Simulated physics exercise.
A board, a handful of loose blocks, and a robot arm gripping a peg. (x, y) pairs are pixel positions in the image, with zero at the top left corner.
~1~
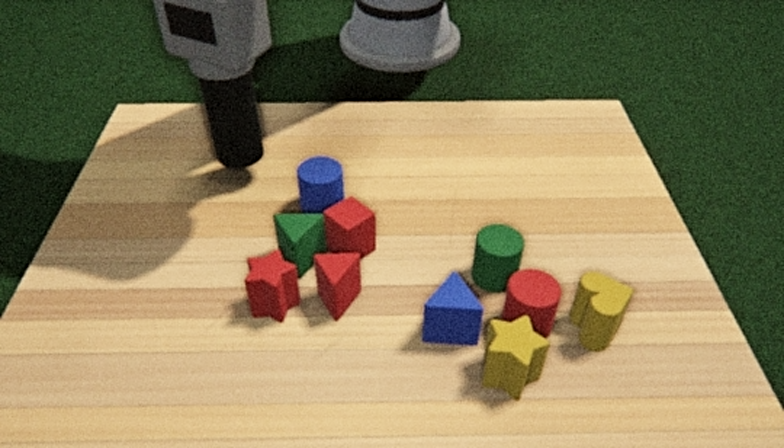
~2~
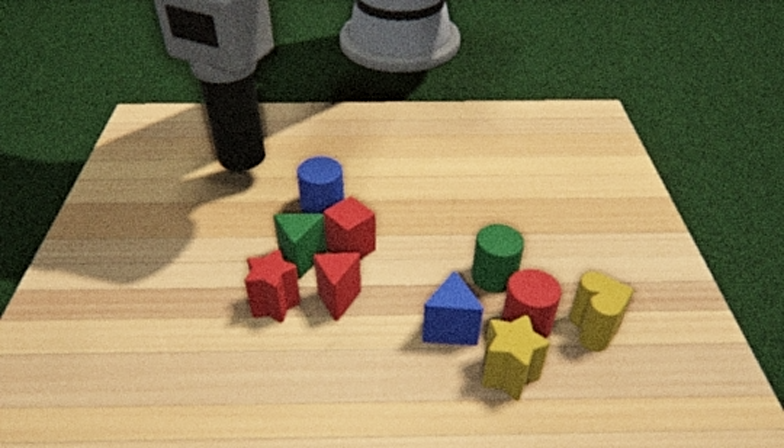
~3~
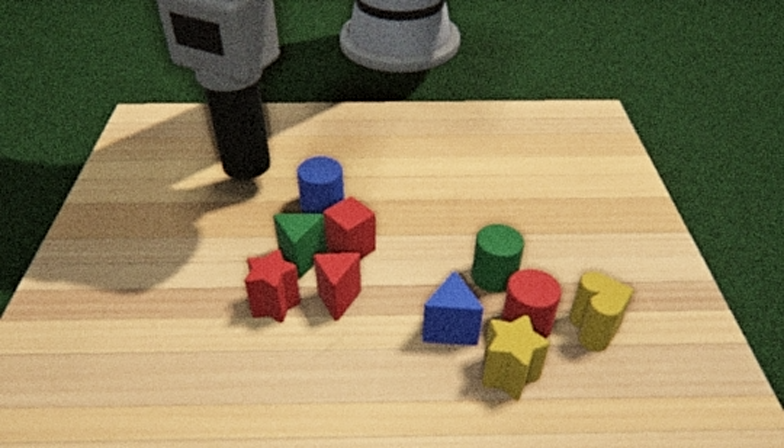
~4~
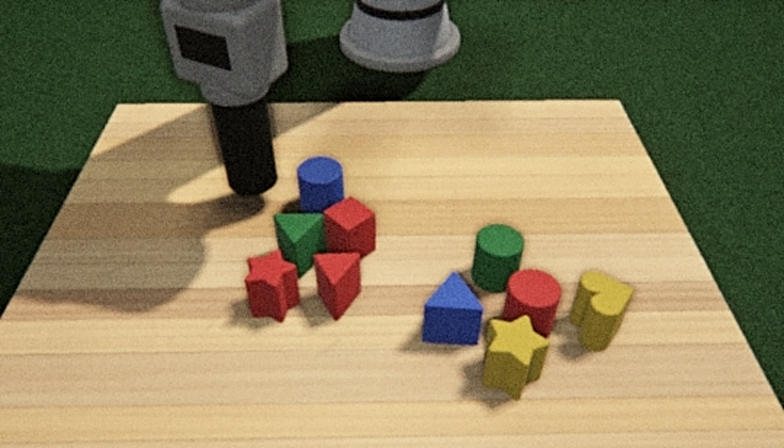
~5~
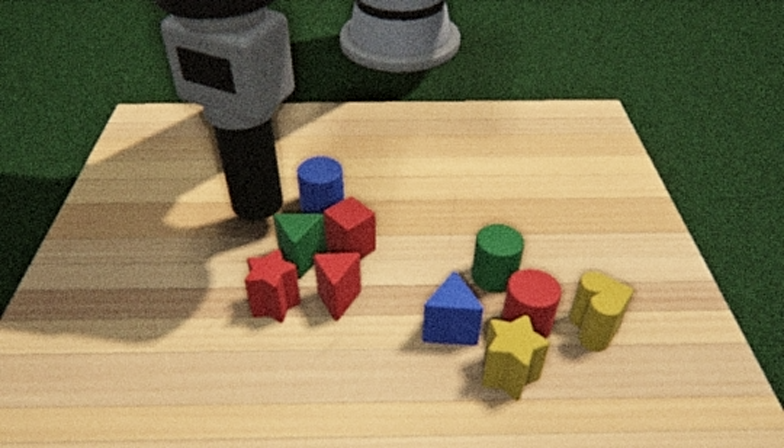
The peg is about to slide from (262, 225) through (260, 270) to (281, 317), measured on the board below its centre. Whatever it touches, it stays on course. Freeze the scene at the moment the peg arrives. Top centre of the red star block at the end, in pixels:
Located at (292, 316).
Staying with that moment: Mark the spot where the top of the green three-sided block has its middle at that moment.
The middle of its upper face will lie at (306, 242).
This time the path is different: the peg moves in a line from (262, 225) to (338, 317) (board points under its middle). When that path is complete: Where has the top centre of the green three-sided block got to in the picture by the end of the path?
My best guess is (378, 295).
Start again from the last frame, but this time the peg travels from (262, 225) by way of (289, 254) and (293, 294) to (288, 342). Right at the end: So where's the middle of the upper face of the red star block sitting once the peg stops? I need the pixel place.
(231, 327)
On the path given first. One third of the way, peg (255, 234); green three-sided block (303, 228), turned 30° anticlockwise.
Two thirds of the way, peg (261, 265); red star block (274, 281); green three-sided block (305, 238), turned 90° anticlockwise.
At the end, peg (277, 296); red star block (292, 316); green three-sided block (306, 242), turned 115° anticlockwise; red three-sided block in place.
